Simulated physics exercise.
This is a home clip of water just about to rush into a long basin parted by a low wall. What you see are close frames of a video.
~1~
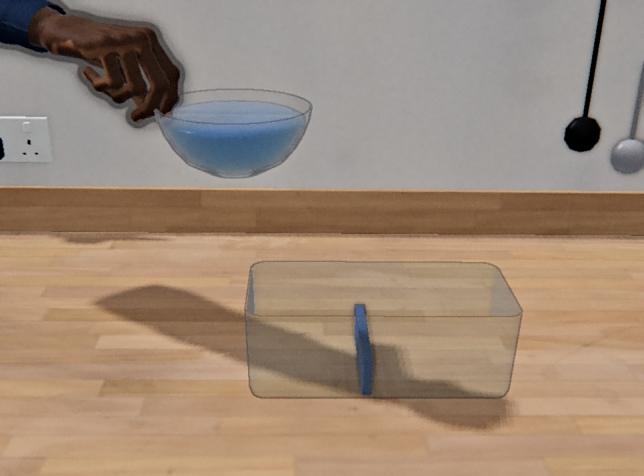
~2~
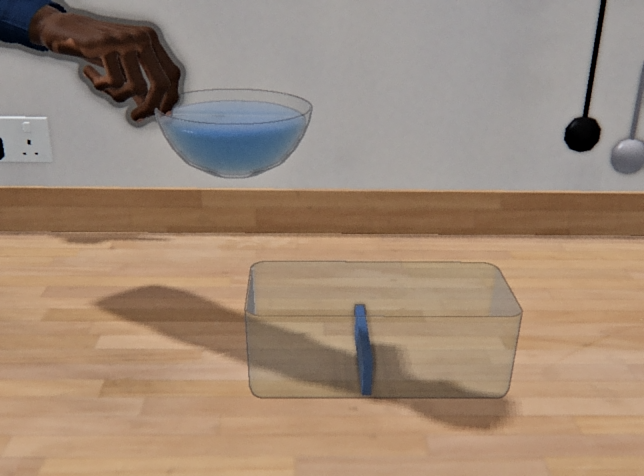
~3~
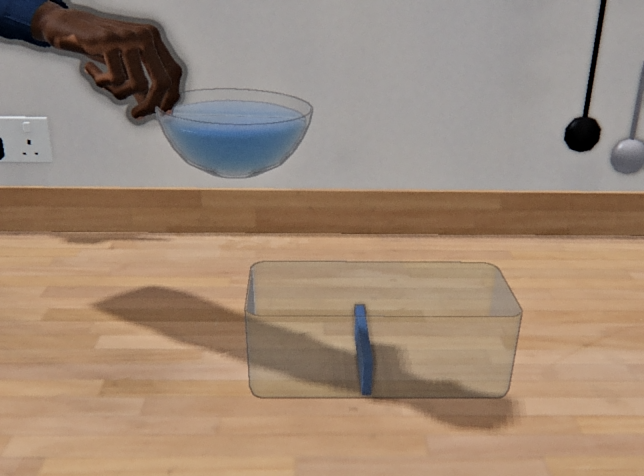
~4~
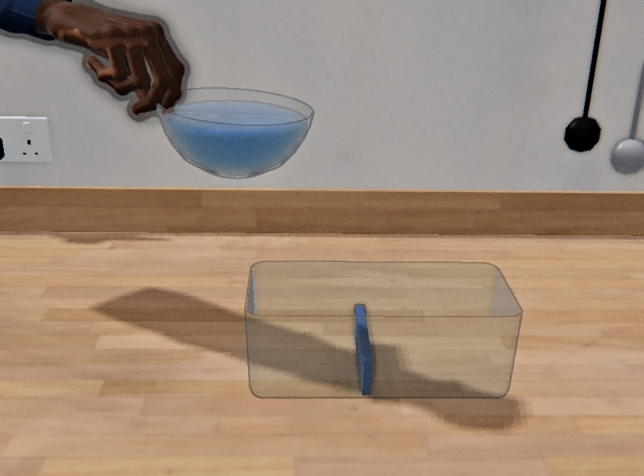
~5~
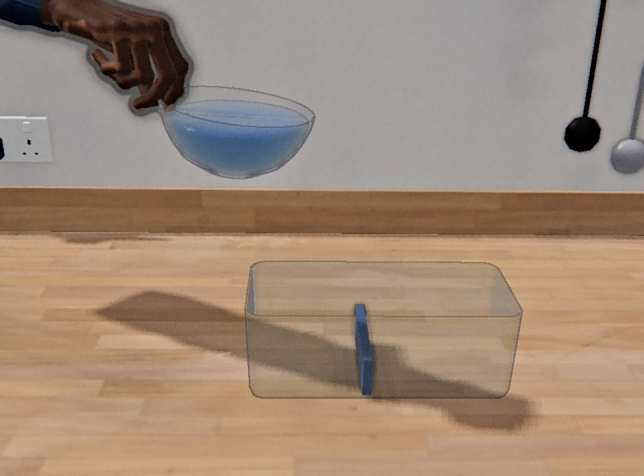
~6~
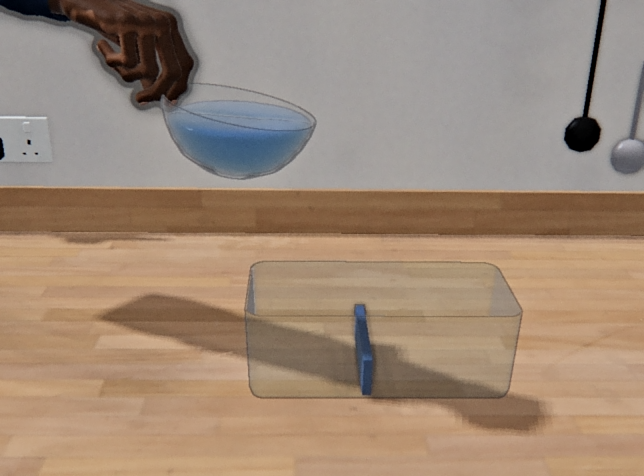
In the video, a hand holds a clear glass bowl of blue water above a transparent rectangular basin with a low blue divider on a wooden surface, then gradually tilts the bowl slightly to the right.
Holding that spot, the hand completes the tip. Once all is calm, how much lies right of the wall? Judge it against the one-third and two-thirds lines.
Once it settles, the part right of the wall is a third to two thirds, I'd say.
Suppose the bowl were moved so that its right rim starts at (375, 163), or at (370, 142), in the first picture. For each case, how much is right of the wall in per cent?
Start one gives close to 85 percent, start two close to 85 percent.
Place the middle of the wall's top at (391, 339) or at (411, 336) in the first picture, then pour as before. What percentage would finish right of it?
Roughly 25 per cent first and roughly 10 per cent second.
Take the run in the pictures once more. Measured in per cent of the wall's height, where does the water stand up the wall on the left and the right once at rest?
Once still, it is 40 % on the left and 40 % on the right.
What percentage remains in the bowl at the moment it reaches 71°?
Around 30 percent remains.
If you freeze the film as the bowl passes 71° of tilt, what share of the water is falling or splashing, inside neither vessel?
Some 50 per cent.
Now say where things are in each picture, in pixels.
It leans 0°; its right rim is at (311, 108); the water meets the walls at (161, 114) and (307, 116); the long basin's rim runs from (249, 288) to (509, 289); the wall's top is at (364, 332), in the first frame.
It leans 0°; its right rim is at (311, 108); the water meets the walls at (162, 114) and (307, 117), in the second frame.
It leans 2°; its right rim is at (312, 110); the water meets the walls at (162, 114) and (308, 118), in the third frame.
It leans 4°; its right rim is at (313, 113); the water meets the walls at (164, 112) and (309, 119), in the fourth frame.
It leans 7°; its right rim is at (314, 118); the water meets the walls at (166, 112) and (310, 120), in the fifth frame.
It leans 11°; its right rim is at (315, 123); the water meets the walls at (168, 111) and (313, 121), in the sixth frame.
A moment on, the bowl is tipped part way and 32 per cent is still to pour, 4 is left of the wall and 16 right of it.
Next, the bowl is tipped right over and 0 per cent is still to pour, 40 is left of the wall and 56 right of it.
Then the bowl is tipped right over and 0 per cent is still to pour, 41 is left of the wall and 56 right of it.
Later the bowl is tipped right over and 0 per cent is still to pour, 41 is left of the wall and 56 right of it.
Finally, 41 per cent lies left of the wall, 56 right of it and 3 outside.
